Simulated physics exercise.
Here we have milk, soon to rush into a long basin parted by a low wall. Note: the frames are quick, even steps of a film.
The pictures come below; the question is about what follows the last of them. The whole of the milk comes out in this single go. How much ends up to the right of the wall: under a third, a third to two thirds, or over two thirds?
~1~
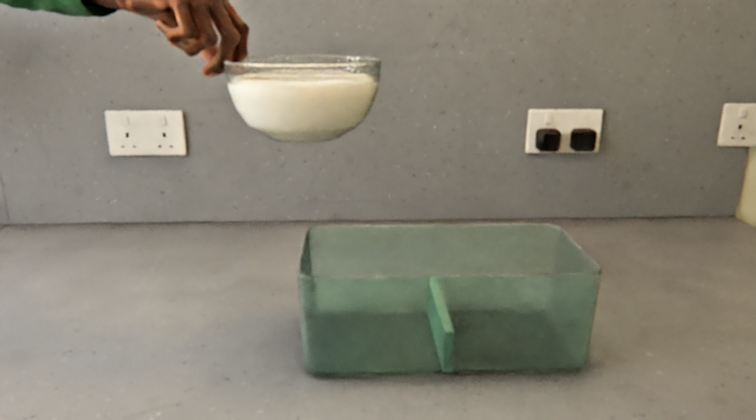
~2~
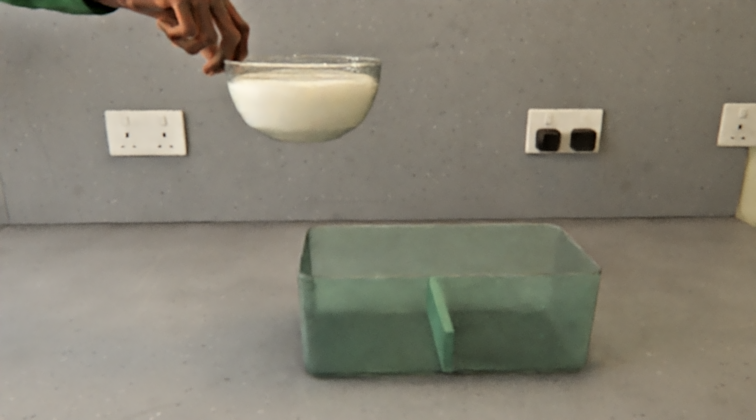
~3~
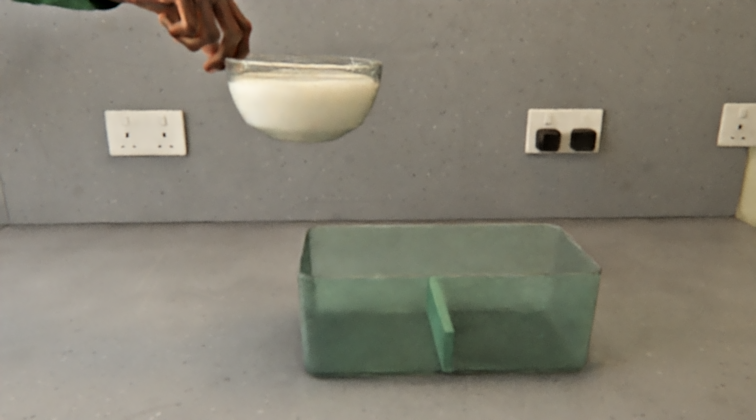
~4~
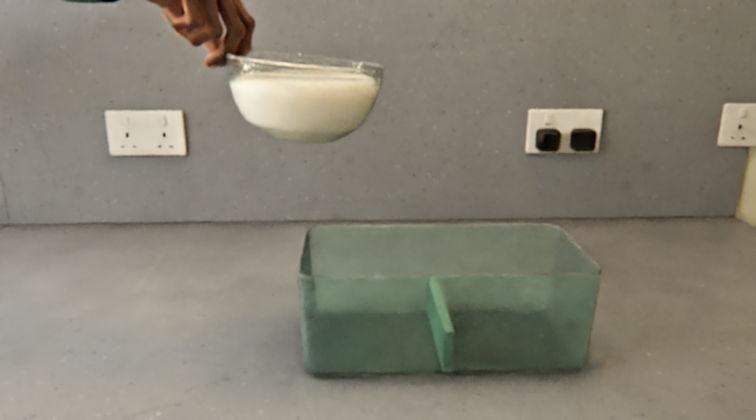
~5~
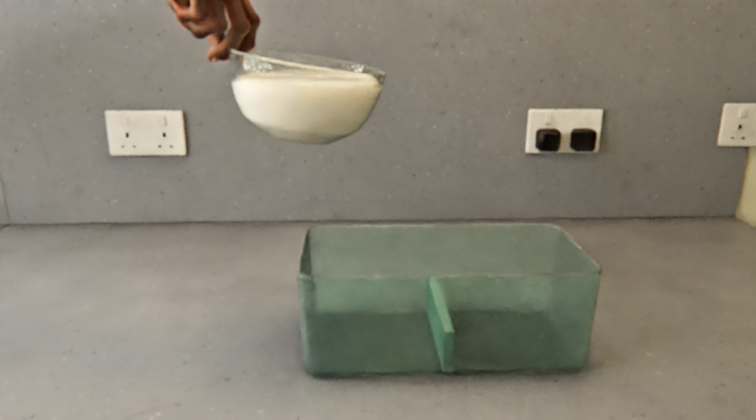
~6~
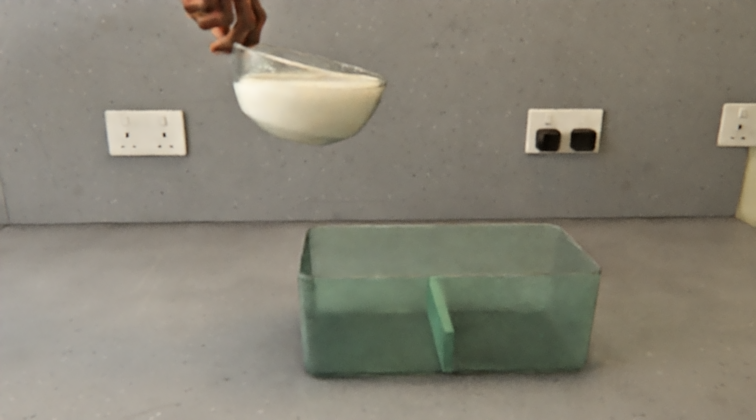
Short answer, the right side holds a middle share of a third to two thirds.
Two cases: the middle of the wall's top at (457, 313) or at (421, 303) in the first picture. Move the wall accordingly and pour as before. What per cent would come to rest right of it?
First try 35 per cent, second try 70 per cent.
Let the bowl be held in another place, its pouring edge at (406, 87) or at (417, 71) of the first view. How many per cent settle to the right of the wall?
70 % and 80 %.
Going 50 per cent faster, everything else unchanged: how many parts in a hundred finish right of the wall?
Somewhere near 40 percent.
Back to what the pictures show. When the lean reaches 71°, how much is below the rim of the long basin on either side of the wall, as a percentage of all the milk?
The left part holds close to 5 per cent, the right part close to 15.
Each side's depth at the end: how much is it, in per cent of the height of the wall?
On the left 30 %, on the right 40 %.
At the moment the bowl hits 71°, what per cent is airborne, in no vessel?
Roughly 40 percent.
A moment on, the bowl is tipped part way and 41 per cent is still to pour, 6 is left of the wall and 15 right of it.
Next, the bowl is tipped right over and 1 per cent is still to pour, 41 is left of the wall and 52 right of it.
Then the bowl is tipped right over and 0 per cent is still to pour, 46 is left of the wall and 53 right of it.
Later the bowl is tipped right over and 0 per cent is still to pour, 46 is left of the wall and 53 right of it.
Finally, 46 per cent lies left of the wall, 53 right of it and 1 outside.
